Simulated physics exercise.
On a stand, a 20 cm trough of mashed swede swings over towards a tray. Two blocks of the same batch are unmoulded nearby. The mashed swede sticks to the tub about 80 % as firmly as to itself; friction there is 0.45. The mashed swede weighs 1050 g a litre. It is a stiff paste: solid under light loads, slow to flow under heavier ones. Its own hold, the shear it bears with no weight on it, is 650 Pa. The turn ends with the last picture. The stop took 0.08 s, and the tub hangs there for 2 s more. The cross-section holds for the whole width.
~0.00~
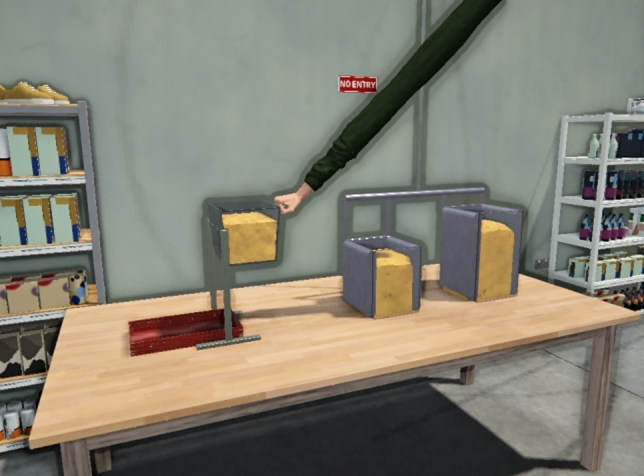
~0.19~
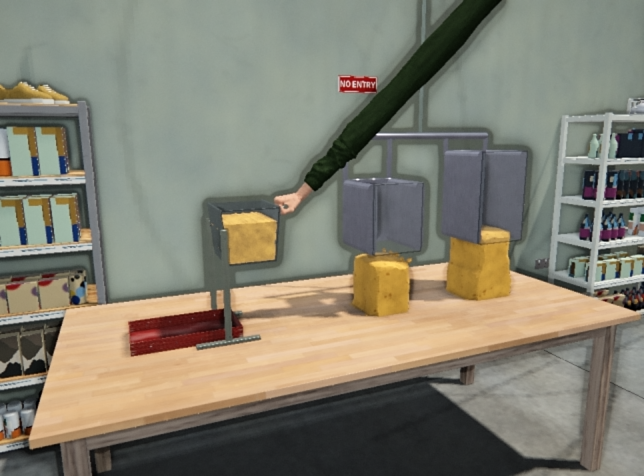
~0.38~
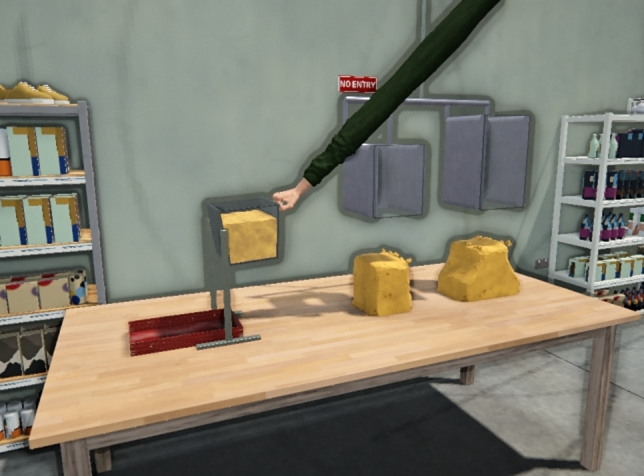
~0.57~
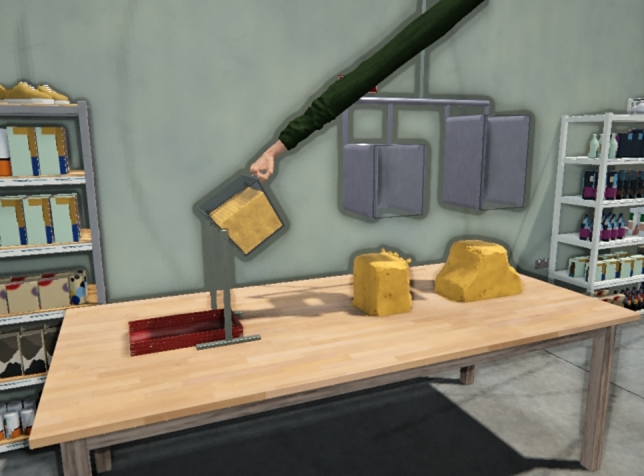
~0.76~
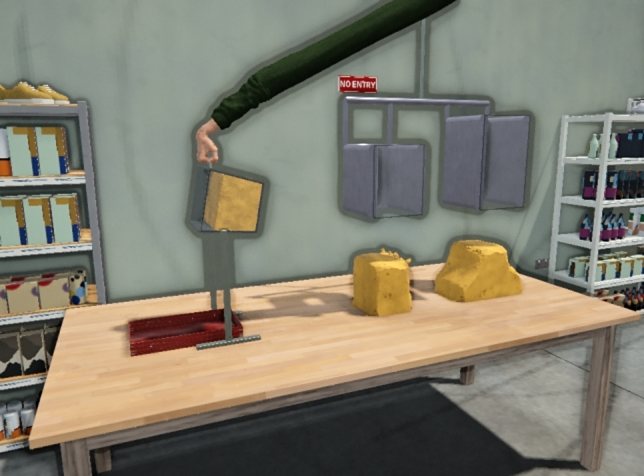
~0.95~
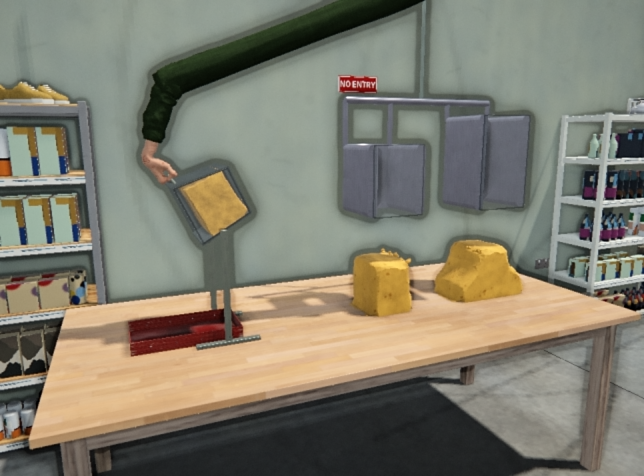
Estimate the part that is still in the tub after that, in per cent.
Close to 0 per cent.
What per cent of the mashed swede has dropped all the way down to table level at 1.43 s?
About 80 %.
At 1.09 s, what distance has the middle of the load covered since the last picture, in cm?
Some 7 cm.
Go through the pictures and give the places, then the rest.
Handle-side rim at (278, 207), tilt 0 degrees; top of the mashed swede at (225, 224); blocks stand 24 cm, 35 cm (left to right), in the first picture.
Handle-side rim at (278, 207), tilt 0 degrees; top of the mashed swede at (225, 224); blocks stand 24 cm, 33 cm (left to right), in the second picture.
Handle-side rim at (277, 204), tilt 3 degrees; top of the mashed swede at (274, 218); blocks stand 23 cm, 26 cm (left to right), in the third picture.
Handle-side rim at (256, 179), tilt 34 degrees; top of the mashed swede at (261, 194); blocks stand 23 cm, 24 cm (left to right), in the fourth picture.
Handle-side rim at (208, 170), tilt 79 degrees; top of the mashed swede at (226, 176); blocks stand 23 cm, 24 cm (left to right), in the fifth picture.
Handle-side rim at (173, 190), tilt 115 degrees; top of the mashed swede at (222, 173); blocks stand 23 cm, 24 cm (left to right), in the sixth picture.
After 1.09 s, the tub is at 115 degrees and holds 83 %.
After 1.26 s, the tub is at 115 degrees and holds 6 %.
After 1.43 s, the tub is at 115 degrees and holds 0 %.
After 1.60 s, the tub is at 115 degrees and holds 0 %.
After 2.95 s, at the end, the tub is at 115 degrees and holds 0 %.
